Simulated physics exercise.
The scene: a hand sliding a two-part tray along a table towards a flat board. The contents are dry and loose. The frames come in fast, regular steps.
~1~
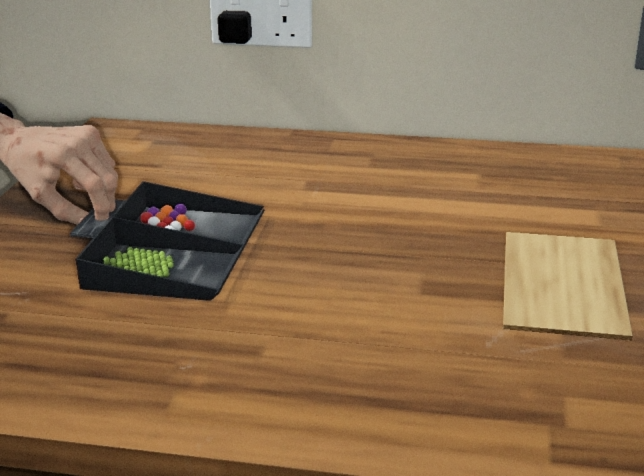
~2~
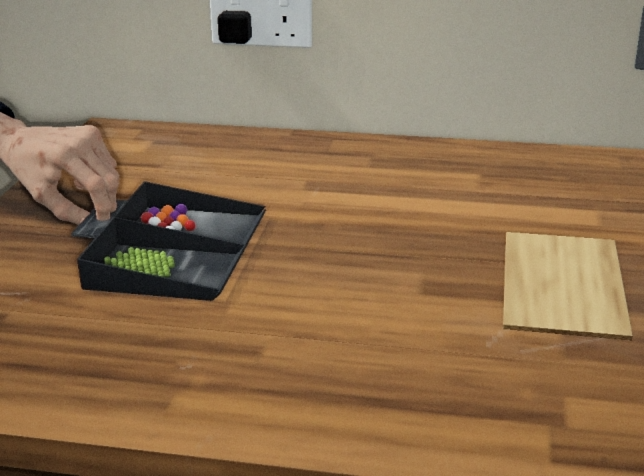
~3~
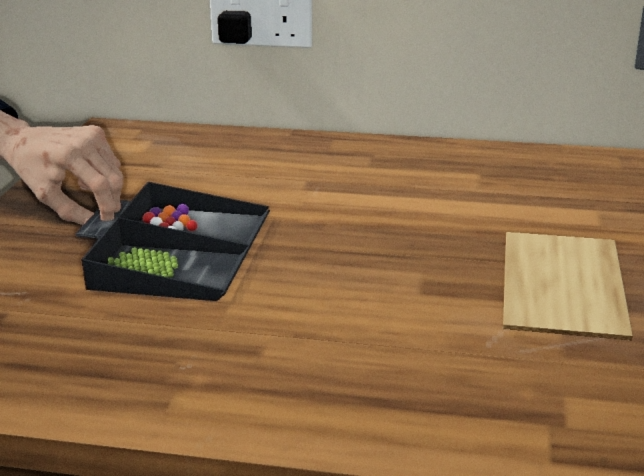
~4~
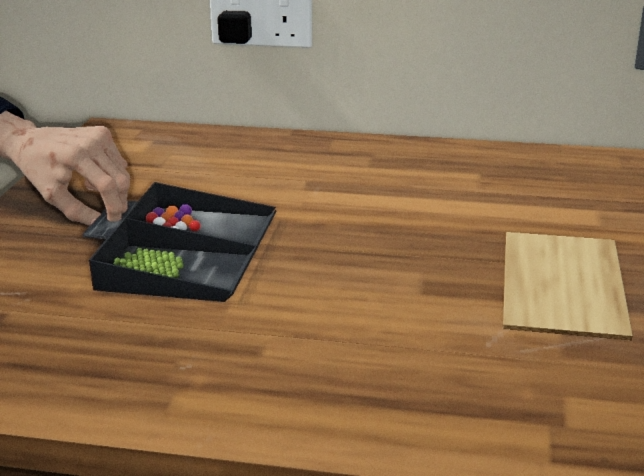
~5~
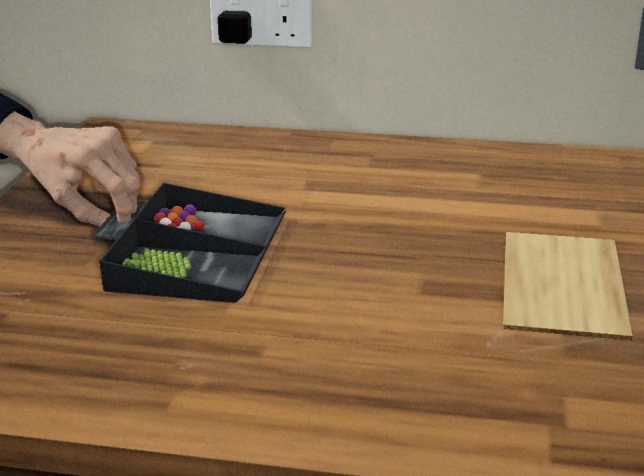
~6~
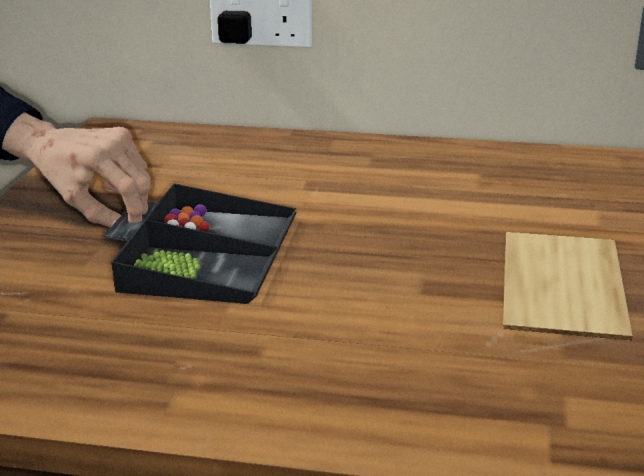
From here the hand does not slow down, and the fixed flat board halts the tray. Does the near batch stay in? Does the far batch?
In the end the near batch is held by the rim, and the far batch is held by the rim.
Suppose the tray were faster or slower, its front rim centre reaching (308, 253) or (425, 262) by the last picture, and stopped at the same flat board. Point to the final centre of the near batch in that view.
At about (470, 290), and at (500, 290).
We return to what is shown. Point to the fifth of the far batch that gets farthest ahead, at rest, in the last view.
Around (477, 242).
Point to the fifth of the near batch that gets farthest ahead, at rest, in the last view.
Close to (447, 293).
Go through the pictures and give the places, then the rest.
The first picture shows front rim at (243, 248), at rest; flat board at (565, 303); near batch at (139, 267), many dried peas; far batch at (168, 222), a few glass marbles.
The second picture shows front rim at (245, 248), hardly any of the way covered; far batch at (169, 222).
The third picture shows front rim at (249, 248), hardly any of the way covered; near batch at (144, 268).
The fourth picture shows front rim at (256, 249), a small part of the way covered; far batch at (173, 222).
The fifth picture shows front rim at (266, 250), a small part of the way covered; near batch at (157, 269).
The sixth picture shows front rim at (278, 251), a small part of the way covered; flat board at (565, 303); near batch at (166, 270); far batch at (185, 223).
Then, 0.49 s past the last view, tray still sliding, front rim near (384, 259); near batch all inside; far batch all inside.
Then, 1.08 s past the last view, tray stopped at the flat board; near batch all inside; far batch all inside.
Then, 1.29 s past the last view, tray stopped at the flat board; near batch all inside, moved towards the front rim; far batch all inside, moved towards the front rim.
Finally, tray stopped at the flat board; near batch all inside, moved towards the front rim; far batch all inside, moved towards the front rim.
